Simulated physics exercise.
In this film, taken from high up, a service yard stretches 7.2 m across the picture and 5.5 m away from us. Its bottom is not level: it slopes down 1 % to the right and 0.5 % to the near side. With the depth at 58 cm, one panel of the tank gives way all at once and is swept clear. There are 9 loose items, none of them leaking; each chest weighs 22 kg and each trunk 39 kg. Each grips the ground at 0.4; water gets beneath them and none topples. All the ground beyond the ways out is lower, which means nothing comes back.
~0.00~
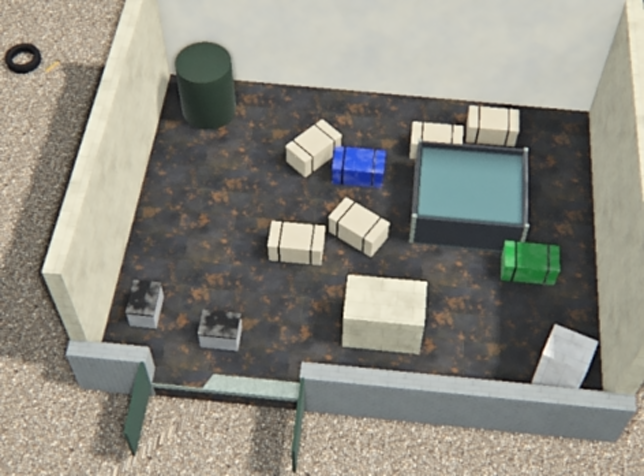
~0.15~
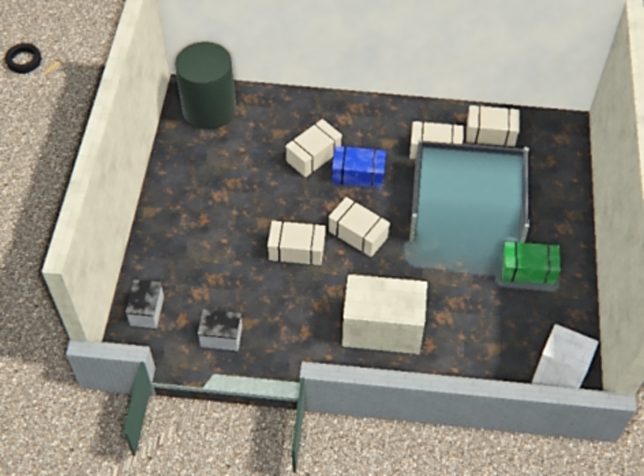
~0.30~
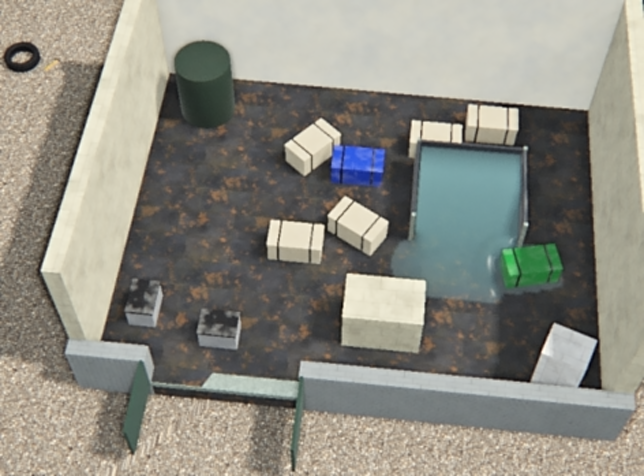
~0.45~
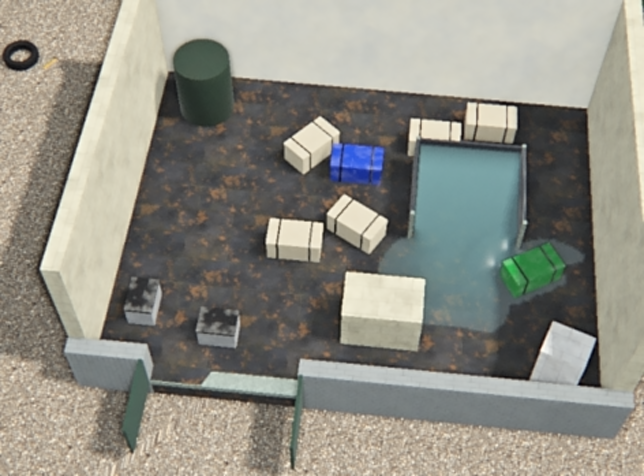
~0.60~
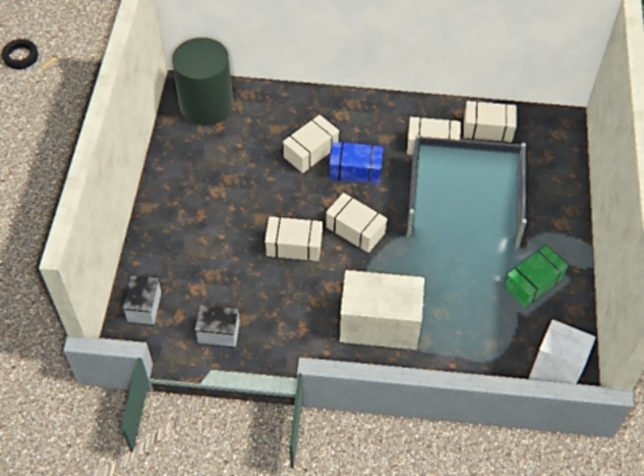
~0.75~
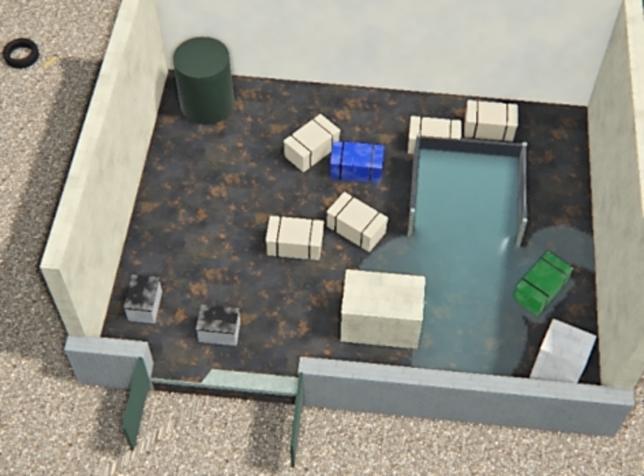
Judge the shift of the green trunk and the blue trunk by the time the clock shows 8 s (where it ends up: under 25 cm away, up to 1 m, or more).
Outcome: Green trunk: Swept away; blue trunk: Almost still.
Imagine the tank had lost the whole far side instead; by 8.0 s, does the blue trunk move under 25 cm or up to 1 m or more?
The answer: The blue trunk stays more or less still.
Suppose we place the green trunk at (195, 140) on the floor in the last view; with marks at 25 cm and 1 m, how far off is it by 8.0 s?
Outcome: It sits still.
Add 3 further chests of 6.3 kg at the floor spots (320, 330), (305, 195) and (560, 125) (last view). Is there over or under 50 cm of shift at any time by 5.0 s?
Beyond it, within it, within it.
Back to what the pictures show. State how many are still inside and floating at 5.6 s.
I get 0.
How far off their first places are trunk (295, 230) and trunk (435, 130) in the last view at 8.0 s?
0 cm and 0 cm, respectively.
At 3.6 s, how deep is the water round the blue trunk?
I'd put it at about 0 cm.
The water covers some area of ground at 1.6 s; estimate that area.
About 11.5 m2 is covered.
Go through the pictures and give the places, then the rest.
The first picture shows the green trunk at (532, 256) rests on the ground; the blue trunk at (359, 160), on the bottom; 2.1 m2 under water; 0 of 9 have shifted.
The second picture shows the green trunk at (532, 256), on the bottom; the blue trunk at (359, 159), on the bottom; 2.8 m2 under water; 0 of 9 have shifted.
The third picture shows the green trunk at (532, 259), on the bottom, 8 cm from its start; the blue trunk at (358, 158), on the bottom; water covers 3.8 m2; 1 of 9 have shifted.
The fourth picture shows the green trunk at (534, 264), on the bottom, 19 cm from its start; the blue trunk at (357, 157) rests on the ground; 5.0 m2 under water; 1 of 9 have shifted.
The fifth picture shows the green trunk at (538, 270), on the bottom, 33 cm from its start; the blue trunk at (356, 155), on the bottom; 6.1 m2 under water; 1 of 9 have shifted.
The sixth picture shows the green trunk at (545, 277), on the bottom, 48 cm from its start; the blue trunk at (357, 154) rests on the ground; 7.2 m2 under water; 1 of 9 have shifted.
After 1.6 s the green trunk is near (584, 303), 1.1 m from its start, aground; the blue trunk is near (357, 154), 0.0 m from its start, aground; 0 of 9 are out; 0 afloat.
After 3.6 s the green trunk is near (584, 247), 0.8 m from its start, aground; the blue trunk is near (357, 154), 0.0 m from its start, aground; 0 of 9 are out; 0 afloat.
After 5.6 s the green trunk is near (578, 181), 1.6 m from its start, aground; the blue trunk is near (357, 154), 0.0 m from its start, aground; 0 of 9 are out; 0 afloat.
After 8.0 s the green trunk is near (578, 181), 1.6 m from its start, aground; the blue trunk is near (357, 154), 0.0 m from its start, aground; 0 of 9 are out; 0 afloat.
